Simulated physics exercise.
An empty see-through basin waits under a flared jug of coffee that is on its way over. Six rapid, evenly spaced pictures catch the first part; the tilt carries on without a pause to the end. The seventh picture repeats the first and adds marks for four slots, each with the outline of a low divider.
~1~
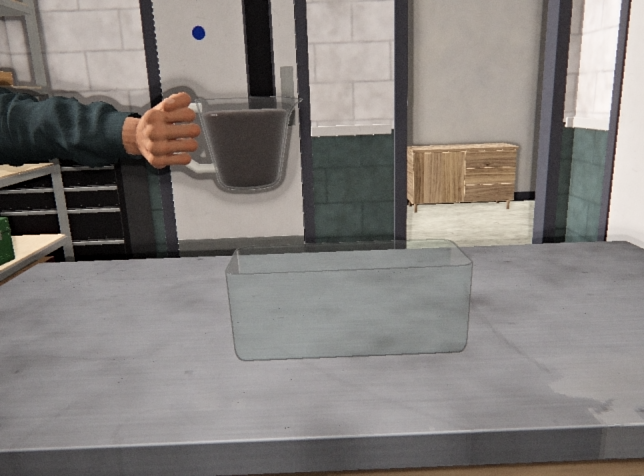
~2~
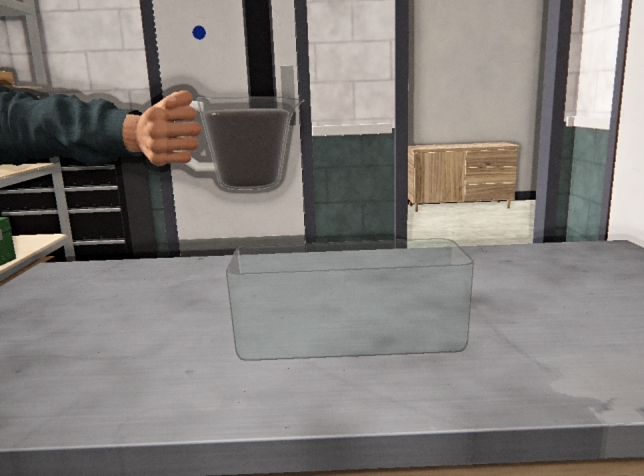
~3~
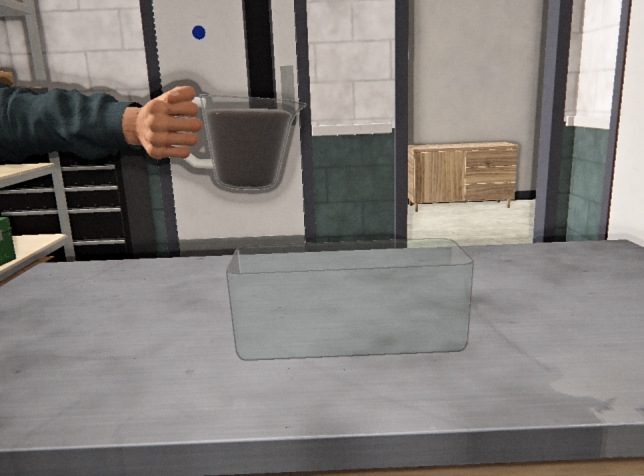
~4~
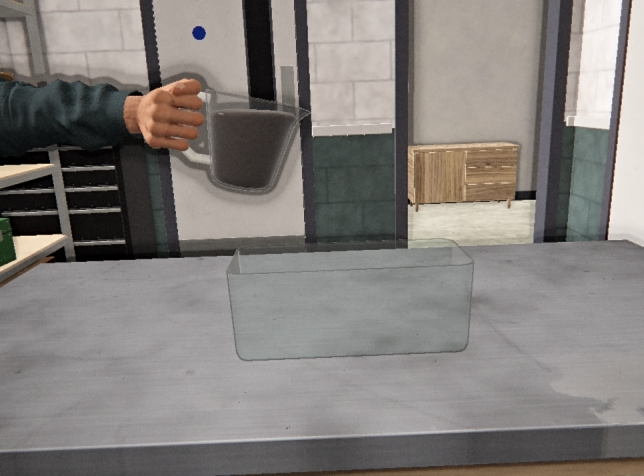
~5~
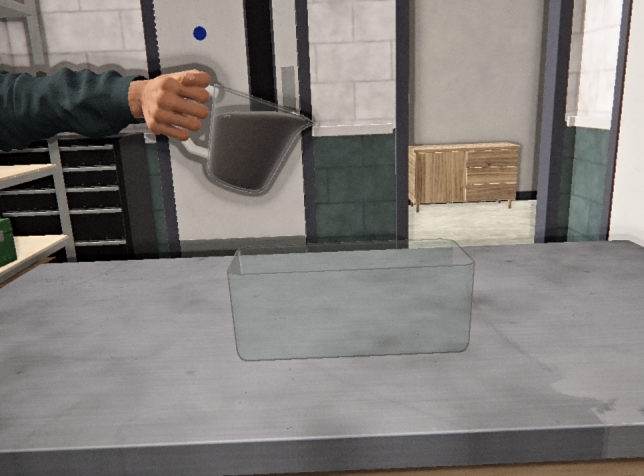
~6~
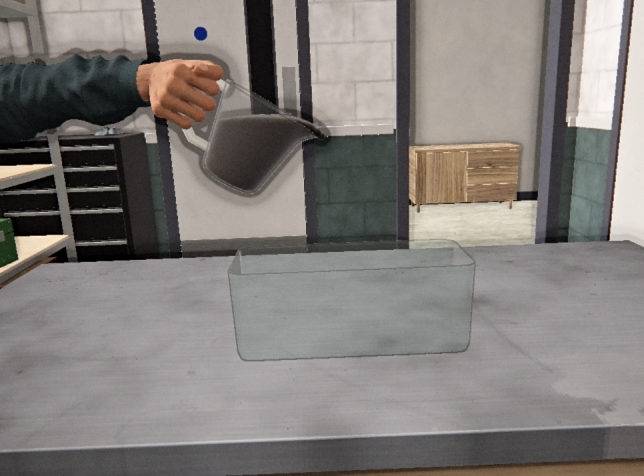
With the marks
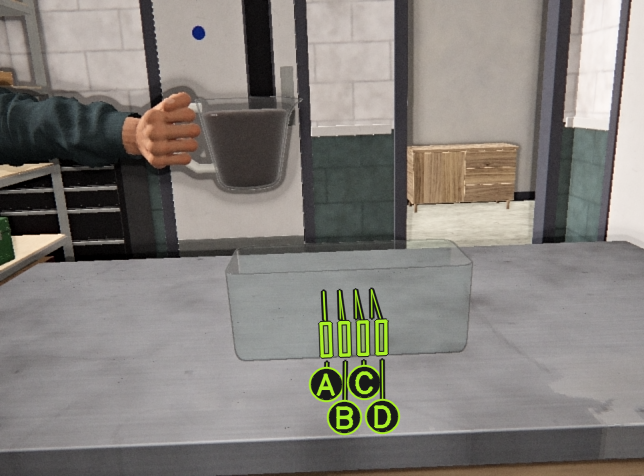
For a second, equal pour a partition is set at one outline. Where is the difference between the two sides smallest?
Use position C.
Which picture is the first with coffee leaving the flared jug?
Picture 6.
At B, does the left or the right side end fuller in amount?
The right side.
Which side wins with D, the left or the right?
More ends on the left.
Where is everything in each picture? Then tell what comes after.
The first frame shows upright, lip at (301, 99); basin from (235, 358) to (467, 349); nothing has left yet.
The second frame shows upright, lip at (303, 100); nothing has left yet.
The third frame shows tipped about 6°, lip at (306, 104); nothing has left yet.
The fourth frame shows tipped about 13°, lip at (310, 112); nothing has left yet.
The fifth frame shows tipped about 22°, lip at (314, 123); nothing has left yet.
The sixth frame shows tipped about 32°, lip at (317, 136); coffee is over the lip, down to (317, 136).
On the marked copy, A at (326, 362); B at (345, 361); C at (363, 360); D at (382, 360).
If A is chosen, about 4 % ends left of the wall and 94 % right of it.
If B is chosen, about 20 % ends left of the wall and 79 % right of it.
If C is chosen, about 57 % ends left of the wall and 42 % right of it.
If D is chosen, about 81 % ends left of the wall and 16 % right of it; 3 % is lost outside.
